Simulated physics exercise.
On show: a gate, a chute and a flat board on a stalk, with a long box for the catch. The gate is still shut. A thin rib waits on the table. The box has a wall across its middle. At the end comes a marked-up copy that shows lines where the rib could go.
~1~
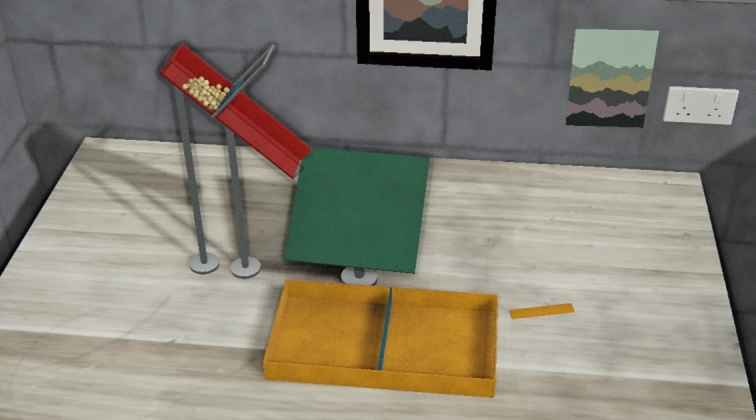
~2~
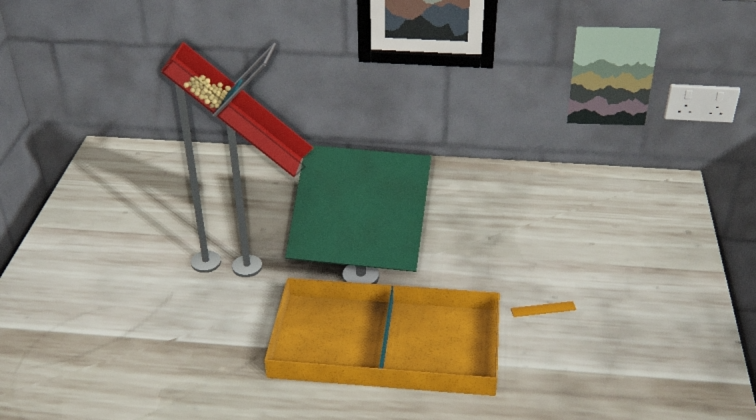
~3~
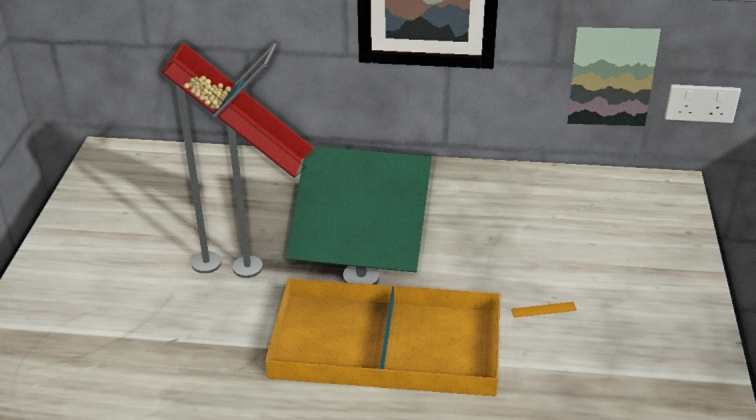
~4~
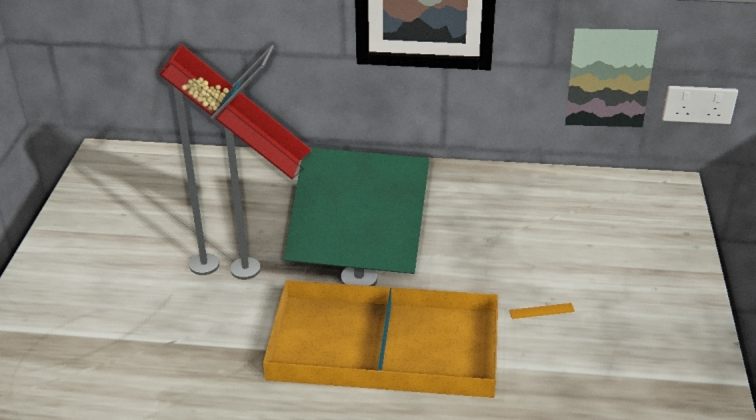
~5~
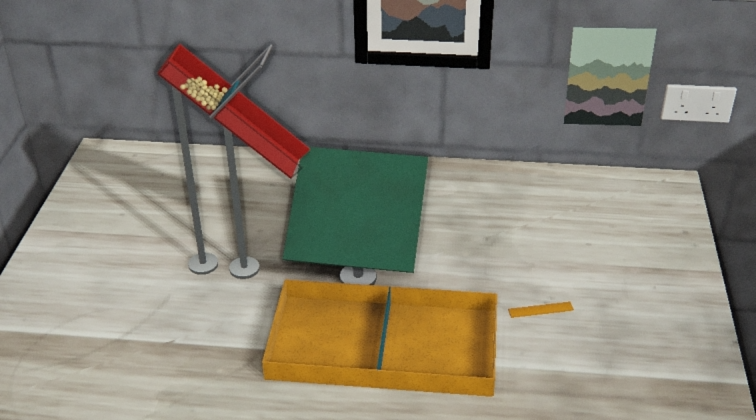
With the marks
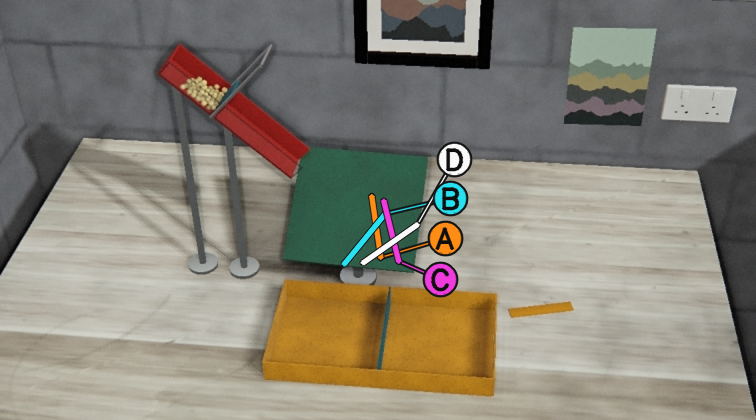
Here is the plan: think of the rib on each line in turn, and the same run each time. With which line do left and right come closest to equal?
Line C does it best.
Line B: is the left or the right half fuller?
More lands on the left.
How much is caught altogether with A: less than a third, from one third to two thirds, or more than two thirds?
Line A gives more than two thirds.
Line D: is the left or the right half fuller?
More lands on the left.
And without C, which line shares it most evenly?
That is line A.
On the marked copy, line A from (371, 196) to (380, 257); line B from (385, 213) to (344, 263); line C from (383, 201) to (398, 261); line D from (417, 224) to (363, 262).
Choosing A, of what is caught, most in the left half, about a quarter in the right.
Choosing B, of what is caught, nearly all in the left half, a stray few in the right.
Choosing C, of what is caught, about half in the left half, about half in the right.
Choosing D, of what is caught, all in the left half, none in the right.
